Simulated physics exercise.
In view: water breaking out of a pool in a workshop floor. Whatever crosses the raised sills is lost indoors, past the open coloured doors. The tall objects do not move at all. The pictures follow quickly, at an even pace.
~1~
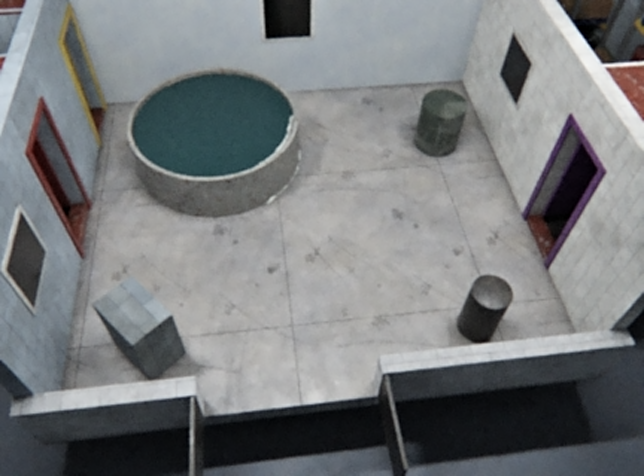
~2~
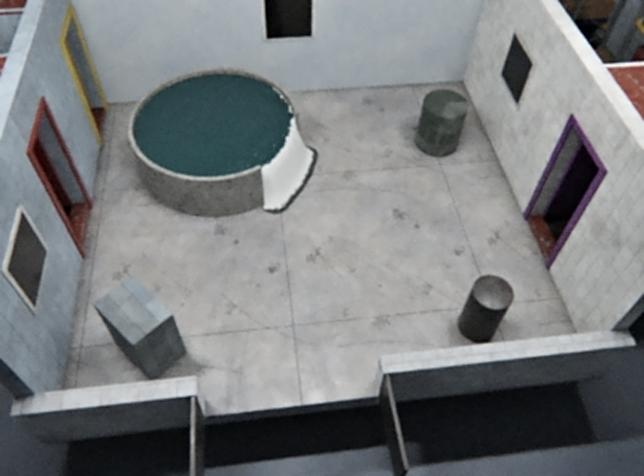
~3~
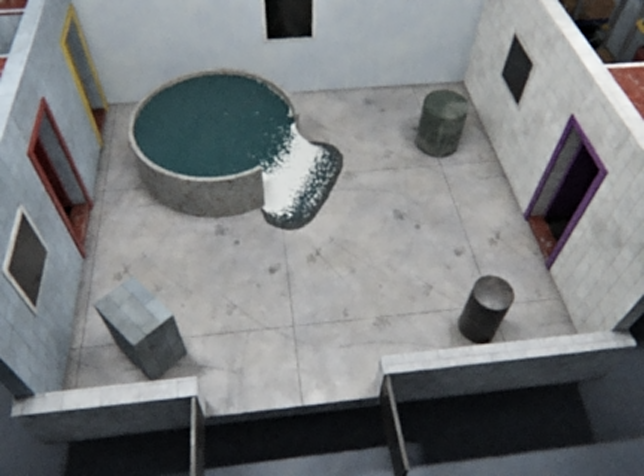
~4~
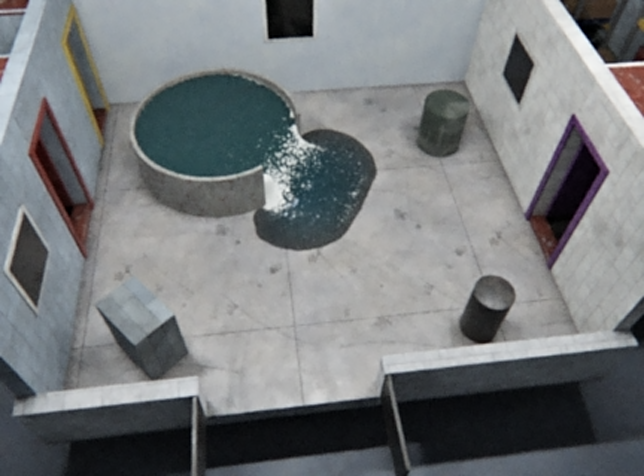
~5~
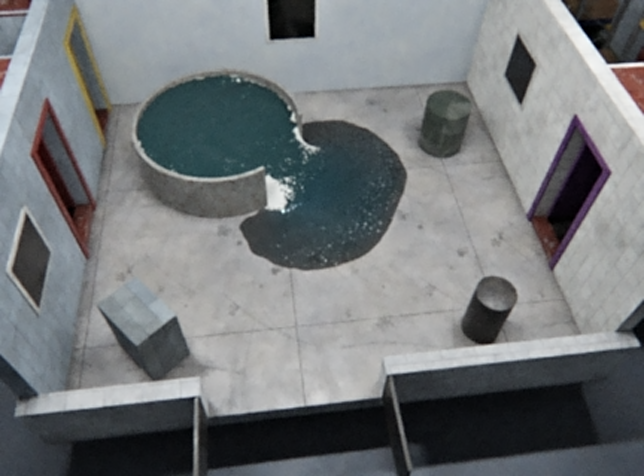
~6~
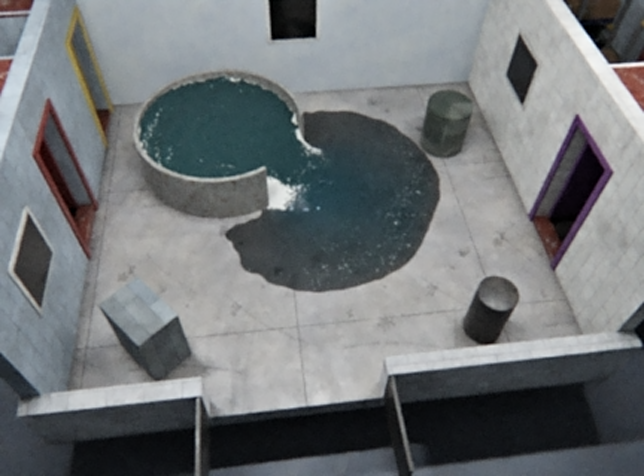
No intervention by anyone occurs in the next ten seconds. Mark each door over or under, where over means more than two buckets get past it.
Yellow door - under; red door - under; purple door - over.
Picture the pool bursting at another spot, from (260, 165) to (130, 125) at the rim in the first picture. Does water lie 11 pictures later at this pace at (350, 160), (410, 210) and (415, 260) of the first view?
So that's left bare for the first, left bare for the second and left bare for the third.
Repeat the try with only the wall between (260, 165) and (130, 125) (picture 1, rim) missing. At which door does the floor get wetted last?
The purple-painted one.
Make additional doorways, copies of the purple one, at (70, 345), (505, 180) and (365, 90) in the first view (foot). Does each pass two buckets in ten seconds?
Below; above; below.
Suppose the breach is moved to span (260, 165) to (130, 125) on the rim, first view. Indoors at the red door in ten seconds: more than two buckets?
Then: The red door tops the mark.
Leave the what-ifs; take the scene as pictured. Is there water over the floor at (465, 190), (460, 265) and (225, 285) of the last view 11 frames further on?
Result, in order: Waterlogged / waterlogged / unflooded.
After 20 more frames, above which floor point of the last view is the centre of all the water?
Centre of mass: Roughly (351, 203).
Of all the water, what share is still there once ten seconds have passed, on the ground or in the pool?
Roughly 84 parts in a hundred.
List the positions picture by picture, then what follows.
In the first frame, still water in the round pool at (214, 122).
In the second frame, the front is at (307, 149), out from the gap at (289, 166).
In the third frame, the front is at (330, 148), out from the gap at (289, 169).
In the fourth frame, water pours out at (290, 170) and has run to (364, 152).
In the fifth frame, water pours out at (292, 171) and has run to (398, 164).
In the sixth frame, the front is at (433, 176), out from the gap at (293, 171).
A moment on, water covers 45 % of the floor; the yellow door not reached, the red door not reached, the purple door wet at the sill, nothing in.
Next, water covers 55 % of the floor; the yellow door not reached, the red door not reached, the purple door over two buckets in.
Then, water covers 55 % of the floor; the yellow door not reached, the red door not reached, the purple door far over two buckets in.
Later, water covers 80 % of the floor; the yellow door not reached, the red door not reached, the purple door far over two buckets in.
In the end, water covers 100 % of the floor; the yellow door under two buckets in, the red door wet at the sill, nothing in, the purple door far over two buckets in.
